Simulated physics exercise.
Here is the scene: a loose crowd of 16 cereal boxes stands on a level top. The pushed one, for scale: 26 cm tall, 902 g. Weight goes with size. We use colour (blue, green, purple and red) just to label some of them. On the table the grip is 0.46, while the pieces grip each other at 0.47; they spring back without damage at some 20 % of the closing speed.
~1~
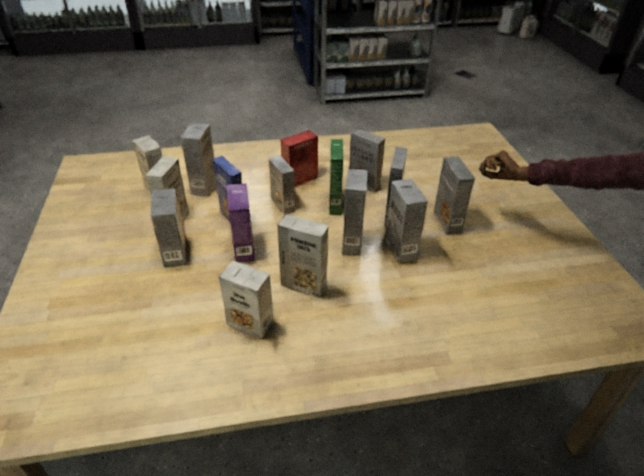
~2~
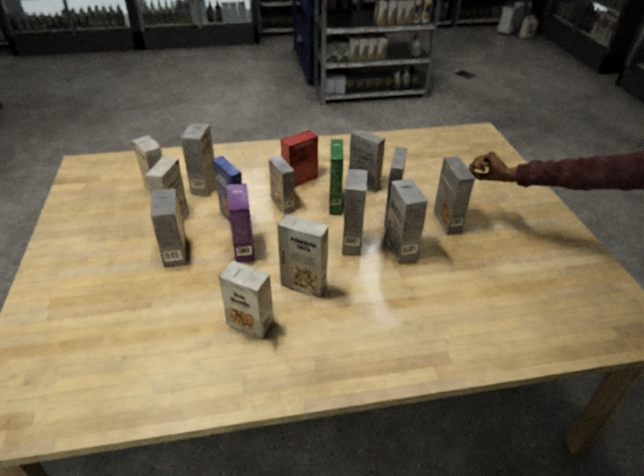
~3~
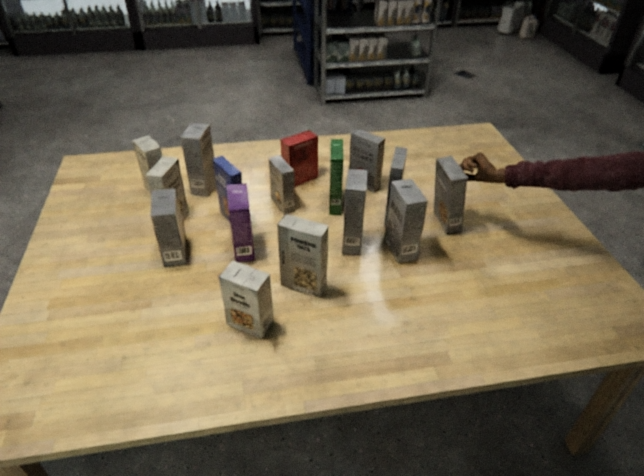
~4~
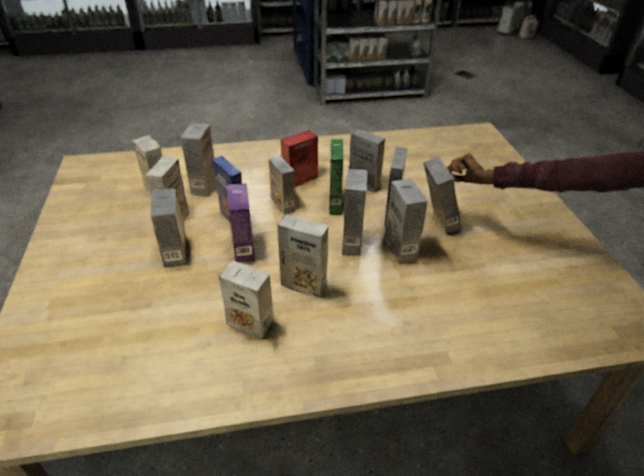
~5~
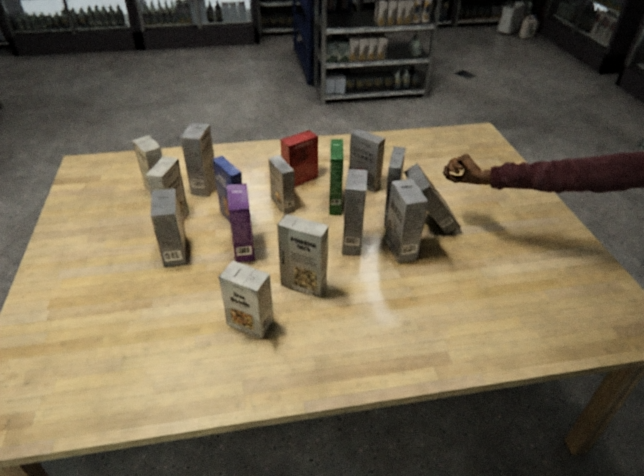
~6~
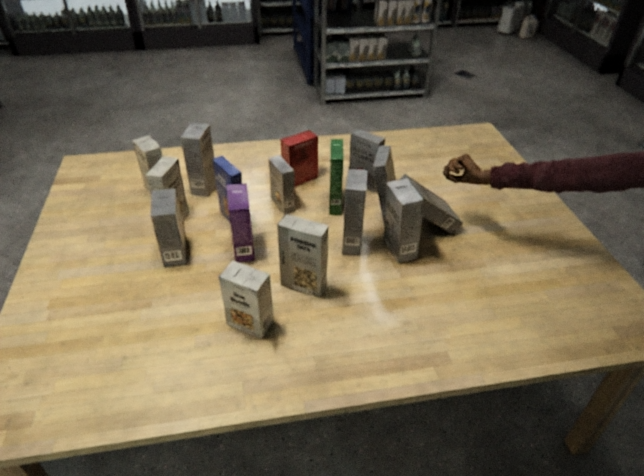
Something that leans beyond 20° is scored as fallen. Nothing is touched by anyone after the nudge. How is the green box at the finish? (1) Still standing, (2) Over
Over (2).
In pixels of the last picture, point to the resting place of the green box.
(299, 188), more or less.
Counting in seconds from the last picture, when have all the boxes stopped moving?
Somewhere near 1.5 seconds.
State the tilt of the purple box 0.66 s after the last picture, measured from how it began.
Rotation: Approx. 0°.
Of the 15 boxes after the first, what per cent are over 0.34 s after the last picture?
By then, 5 per cent.
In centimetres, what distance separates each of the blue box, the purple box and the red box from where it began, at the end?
Roughly blue 10 cm, purple 0 cm, red 0 cm.
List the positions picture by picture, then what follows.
In the first frame (we follow the side turned to the camera), finger (486, 168) 6 cm from the first box; green box (336, 188); purple box (242, 237); blue box (225, 196); no other piece has moved.
Finger (474, 169) 17 mm from the first box; green box (336, 188), in the second frame.
Finger (463, 170) pushing; green box (336, 188); no other piece has moved, in the third frame.
Finger (452, 171) pushing; green box (336, 188); no other piece has moved, in the fourth frame.
Finger (449, 171) stopped; green box (336, 188); no other piece has moved, in the fifth frame.
Finger (449, 171) stopped; green box (336, 188); purple box (242, 237); blue box (225, 196); steepest lean 14°, the box at (384, 198); 2 stirred so far, in the sixth frame.
Then, 0.34 s on from the sixth picture, 1 of the 15 other boxes over; green box tipped 14°.
Then, 0.66 s on from the sixth picture, 3 of the 15 other boxes over; green box tipped 71°; red box tipped 8°.
Finally, 4 of the 15 other boxes over; green box tipped 74°; blue box tipped 38°; purple box unmoved. Eleven left standing. Seen by the last camera, middles, green box near (299, 188), blue box near (204, 205).
